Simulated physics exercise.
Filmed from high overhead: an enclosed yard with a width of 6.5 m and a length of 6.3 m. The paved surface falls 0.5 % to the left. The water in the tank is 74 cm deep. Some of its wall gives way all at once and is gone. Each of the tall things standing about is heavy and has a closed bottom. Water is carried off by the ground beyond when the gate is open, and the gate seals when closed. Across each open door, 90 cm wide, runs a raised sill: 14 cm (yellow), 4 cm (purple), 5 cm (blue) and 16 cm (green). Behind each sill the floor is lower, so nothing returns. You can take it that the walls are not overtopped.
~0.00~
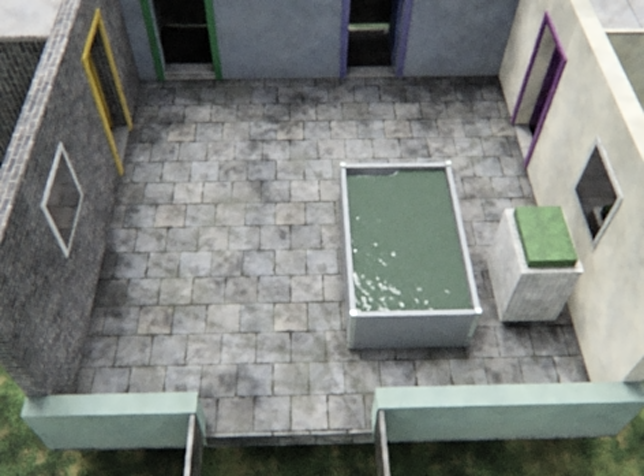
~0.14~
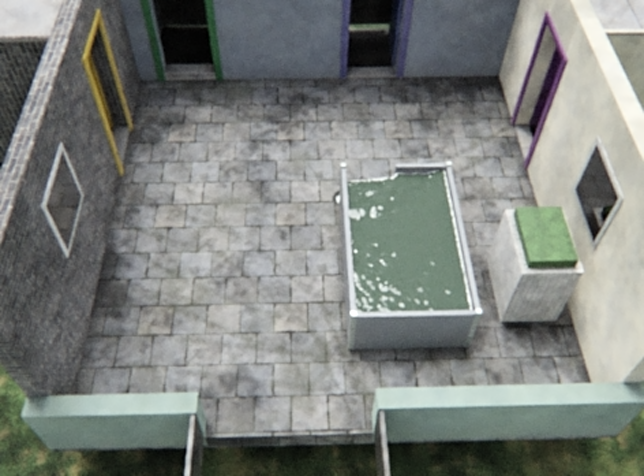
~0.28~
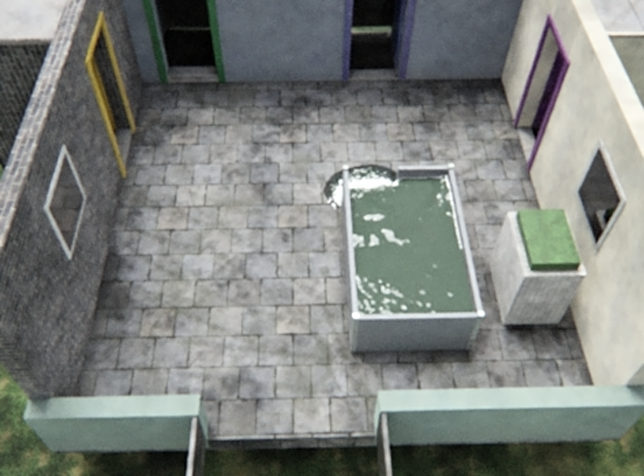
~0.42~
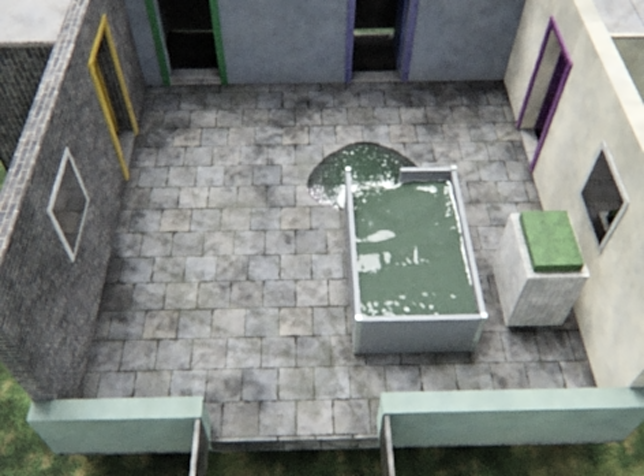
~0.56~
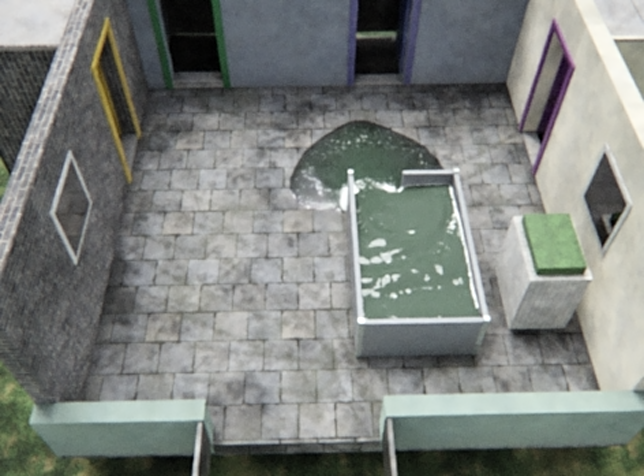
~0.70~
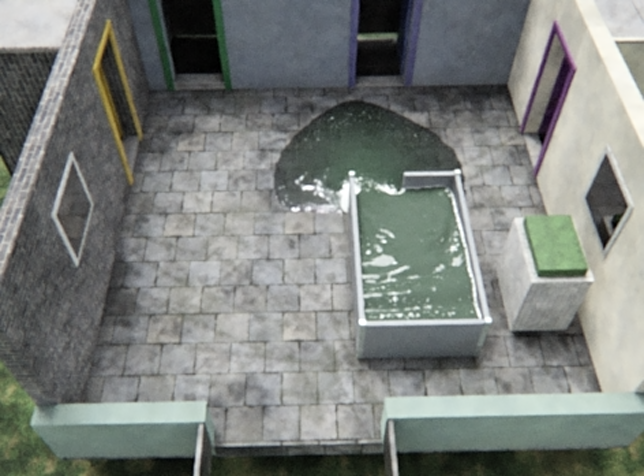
In a walled paved yard, green water pours from a tank's far side and spreads.
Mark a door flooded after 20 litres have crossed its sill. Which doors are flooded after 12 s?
Door by door: The yellow door is not flooded; the purple door is not flooded; the blue door is flooded; the green door is not flooded.
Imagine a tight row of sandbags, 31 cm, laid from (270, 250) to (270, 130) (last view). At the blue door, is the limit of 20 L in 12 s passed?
Then: Blue above.
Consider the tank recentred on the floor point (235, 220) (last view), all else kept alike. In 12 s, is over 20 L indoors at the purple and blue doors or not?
For the purple door, the amount is too high; for the blue door, the amount is acceptable.
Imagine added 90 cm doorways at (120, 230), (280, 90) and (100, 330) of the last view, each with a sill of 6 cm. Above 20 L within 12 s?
First doorway falls short, second gets there, third falls short.
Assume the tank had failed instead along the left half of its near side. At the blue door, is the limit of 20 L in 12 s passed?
Note: Blue door, short of the mark.
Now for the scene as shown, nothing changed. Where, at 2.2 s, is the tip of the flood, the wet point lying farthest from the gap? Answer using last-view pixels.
Location: Approx. (151, 92) in the last view.
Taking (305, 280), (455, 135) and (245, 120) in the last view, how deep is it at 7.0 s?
Reading - approx. 1 / 4 / 8 cm.
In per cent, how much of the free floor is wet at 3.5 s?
40 %.
After 1.4 s water covers 30 % of the floor and is deepest (41 cm) near (361, 209); yellow door not reached, purple door not reached, blue door 10 cm at the sill, 26 L in, green door not reached.
After 2.2 s water covers 35 % of the floor and is deepest (34 cm) near (361, 209); yellow door not reached, purple door 1 cm at the sill, 0 L in, blue door 15 cm at the sill, 114 L in, green door 14 cm at the sill, 0 L in.
After 3.5 s water covers 40 % of the floor and is deepest (26 cm) near (373, 209); yellow door 9 cm at the sill, 0 L in, purple door 5 cm at the sill, 0 L in, blue door 17 cm at the sill, 236 L in, green door 13 cm at the sill, 0 L in.
After 7.0 s water covers 85 % of the floor and is deepest (14 cm) near (361, 209); yellow door 9 cm at the sill, 0 L in, purple door 5 cm at the sill, 3 L in, blue door 10 cm at the sill, 362 L in, green door 11 cm at the sill, 3 L in.
After 12.0 s water covers 100 % of the floor and is deepest (8 cm) near (79, 430); yellow door 6 cm at the sill, 0 L in, purple door 3 cm at the sill, 4 L in, blue door 6 cm at the sill, 402 L in, green door 7 cm at the sill, 3 L in.
